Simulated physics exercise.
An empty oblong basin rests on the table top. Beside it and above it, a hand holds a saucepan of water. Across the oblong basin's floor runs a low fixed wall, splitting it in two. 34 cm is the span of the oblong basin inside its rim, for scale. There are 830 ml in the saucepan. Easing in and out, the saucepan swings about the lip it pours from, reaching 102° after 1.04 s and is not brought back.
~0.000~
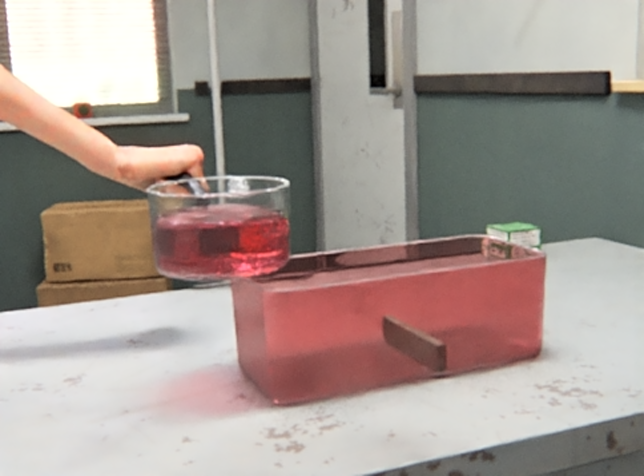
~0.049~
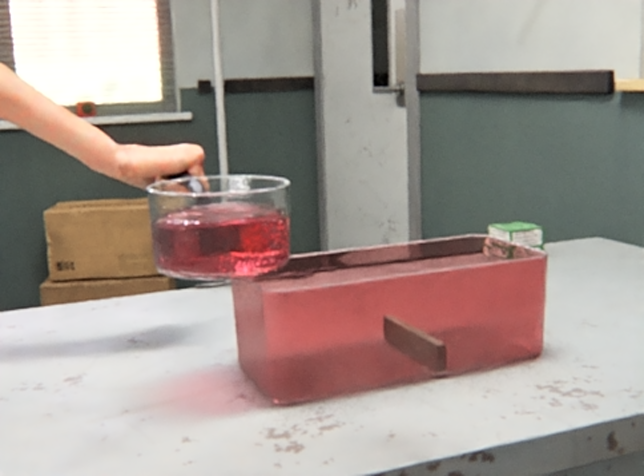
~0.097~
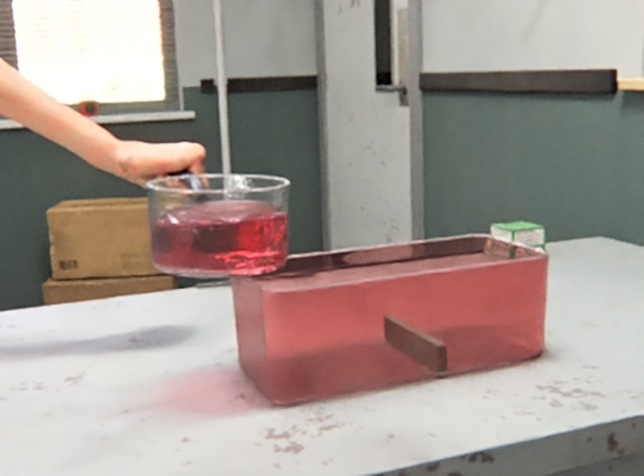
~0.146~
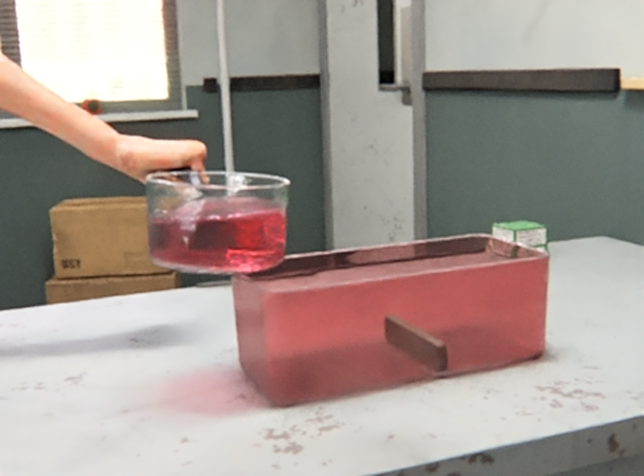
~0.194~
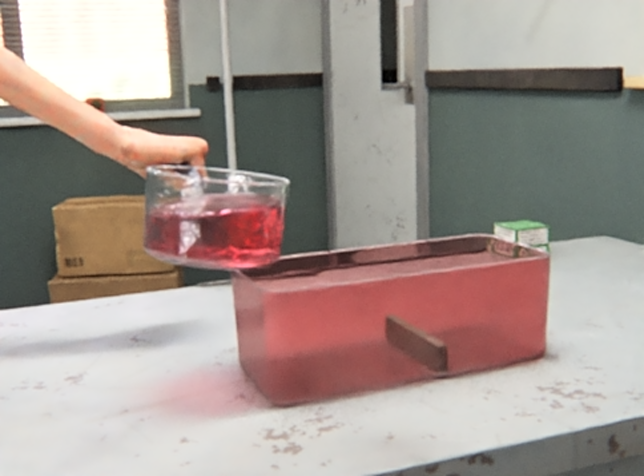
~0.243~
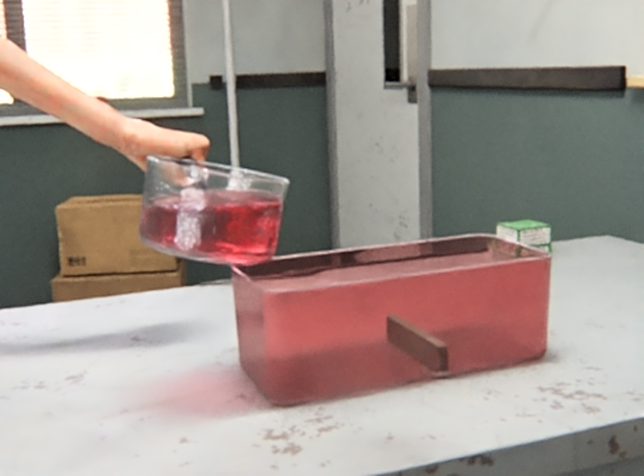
The video shows a hand holding a clear glass saucepan of red liquid above the left end of an oblong pinkish basin on a white table, then gradually tilting the saucepan slightly toward the basin.
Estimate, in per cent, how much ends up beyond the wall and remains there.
Roughly 13 % ends up beyond the wall.
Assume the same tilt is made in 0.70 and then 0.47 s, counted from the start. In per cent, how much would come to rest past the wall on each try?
Some 25 and 20 per cent, in that order.
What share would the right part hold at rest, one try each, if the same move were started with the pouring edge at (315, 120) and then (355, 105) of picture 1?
65 per cent first, 75 per cent second.
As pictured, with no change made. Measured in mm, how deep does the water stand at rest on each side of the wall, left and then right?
Depths: Left near 26 mm, right near 6 mm.
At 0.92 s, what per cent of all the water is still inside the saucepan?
Share remaining: Approx. 18 %.
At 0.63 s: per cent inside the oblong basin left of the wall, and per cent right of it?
2 per cent left and 0 right, roughly.
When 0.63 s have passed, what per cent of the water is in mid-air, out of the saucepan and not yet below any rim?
Roughly 22 percent.
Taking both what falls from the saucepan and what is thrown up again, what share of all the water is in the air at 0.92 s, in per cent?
Some 22 per cent.
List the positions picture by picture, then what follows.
The first frame shows tilt 0°; pouring edge (284, 182); surface from (153, 220) to (281, 209); the oblong basin's rim runs from (246, 280) to (515, 246); the wall's top is at (412, 330).
The second frame shows tilt 1°; pouring edge (284, 182); surface from (153, 220) to (281, 207).
The third frame shows tilt 2°; pouring edge (284, 182); surface from (153, 219) to (280, 205).
The fourth frame shows tilt 5°; pouring edge (284, 182); surface from (151, 216) to (279, 201).
The fifth frame shows tilt 9°; pouring edge (284, 182); surface from (147, 211) to (279, 197).
The sixth frame shows tilt 13°; pouring edge (284, 182); surface from (145, 205) to (278, 193).
By 0.63 s the tilt is 68° and 76 per cent is still to pour, 2 is left of the wall and 0 right of it.
By 0.92 s the tilt is 99° and 18 per cent is still to pour, 58 is left of the wall and 3 right of it.
By 1.22 s the tilt is 102° and 1 per cent is still to pour, 86 is left of the wall and 8 right of it.
By 1.54 s the tilt is 102° and 0 per cent is still to pour, 85 is left of the wall and 13 right of it.
At rest 85 per cent lies left of the wall, 13 right of it and 2 outside.
